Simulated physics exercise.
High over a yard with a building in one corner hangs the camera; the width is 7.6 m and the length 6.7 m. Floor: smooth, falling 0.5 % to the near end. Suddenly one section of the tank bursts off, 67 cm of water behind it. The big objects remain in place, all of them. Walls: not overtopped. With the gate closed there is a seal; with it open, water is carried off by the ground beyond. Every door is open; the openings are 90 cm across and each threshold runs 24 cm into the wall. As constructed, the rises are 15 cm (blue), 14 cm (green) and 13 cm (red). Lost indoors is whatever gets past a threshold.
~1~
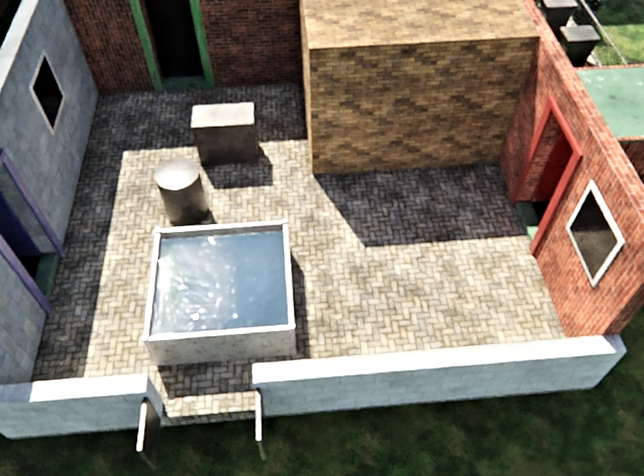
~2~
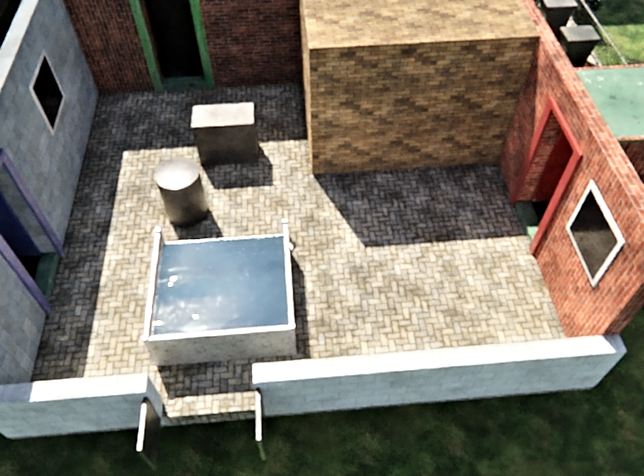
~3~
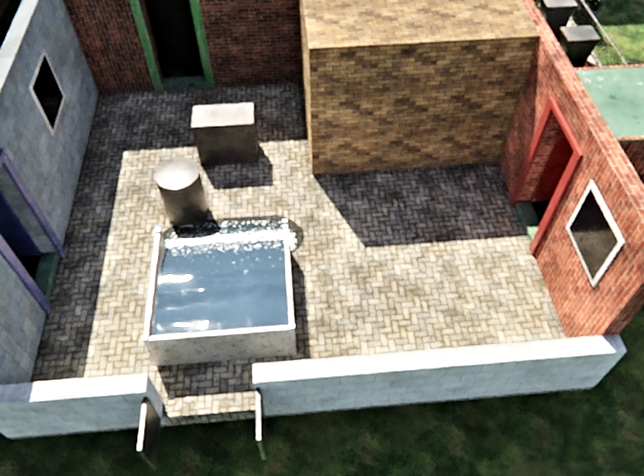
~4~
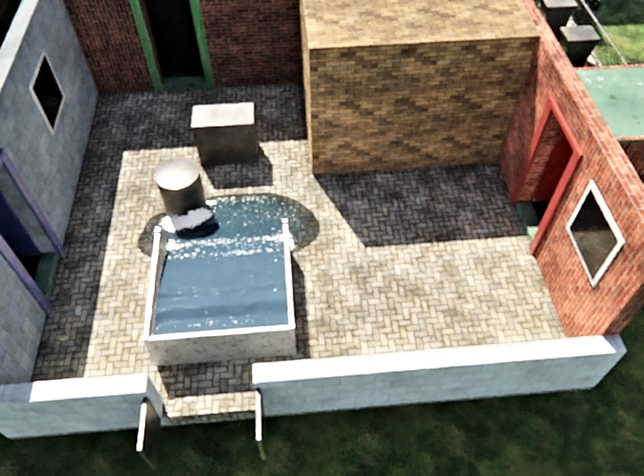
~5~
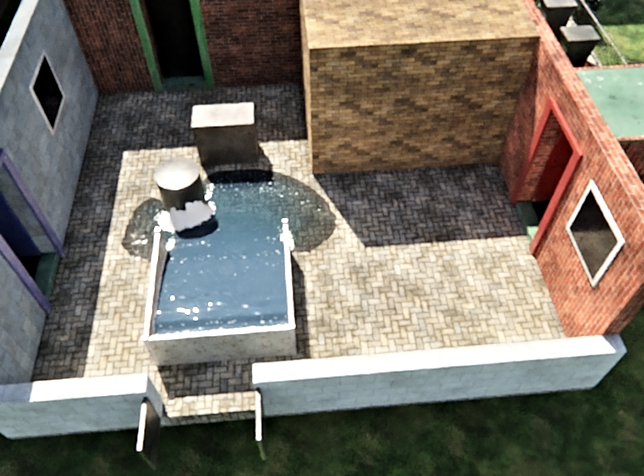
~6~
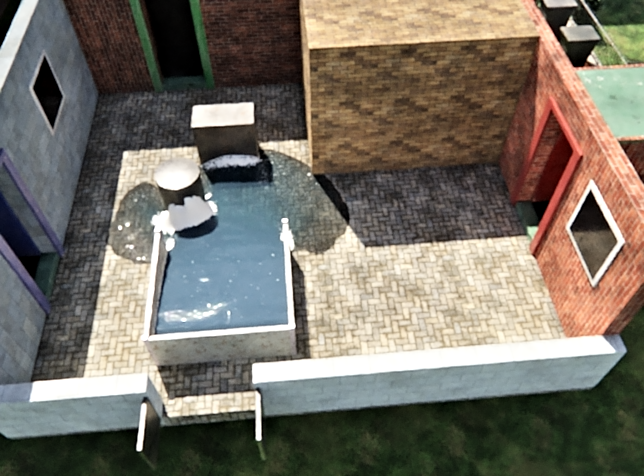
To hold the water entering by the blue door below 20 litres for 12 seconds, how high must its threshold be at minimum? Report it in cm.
It must be at least roughly 7 cm high.
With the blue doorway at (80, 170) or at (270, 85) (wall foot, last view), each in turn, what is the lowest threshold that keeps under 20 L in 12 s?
You'd want about 13.5 cm there first, then about 24 cm.
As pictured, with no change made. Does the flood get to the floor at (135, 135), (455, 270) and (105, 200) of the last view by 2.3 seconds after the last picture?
Awash; untouched; awash.
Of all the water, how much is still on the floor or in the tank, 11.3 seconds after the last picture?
Roughly 96 percent of the water remains.
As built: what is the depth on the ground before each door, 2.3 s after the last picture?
Depth at blue 9 cm, at green 7 cm, at red 0 cm.
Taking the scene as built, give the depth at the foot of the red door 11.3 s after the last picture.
It comes to about 5.5 centimetres deep.
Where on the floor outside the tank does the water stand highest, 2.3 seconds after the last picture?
Around pixel (302, 89).
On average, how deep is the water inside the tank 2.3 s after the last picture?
Some 13 cm.
Then, 0.7 s after the last picture water covers 30 % of the floor, deepest (42 cm) near (241, 167); it has not reached the blue door.
Then, 2.3 s after the last picture water covers 55 % of the floor, deepest (27 cm) near (302, 89); 9 cm at the blue door, 0 litres in over its 15 cm threshold.
Then, 11.3 s after the last picture water covers 100 % of the floor, deepest (10 cm) near (25, 411); 9 cm at the blue door, 0 litres in over its 15 cm threshold.
At the blue door as built, the water peaked near 10 cm, 1.7 s after the last picture.
With a threshold of 6 cm, 30 litres would have come in within the 12 s; with 8 cm, 12 litres. So under 20 litres takes about 7 cm.
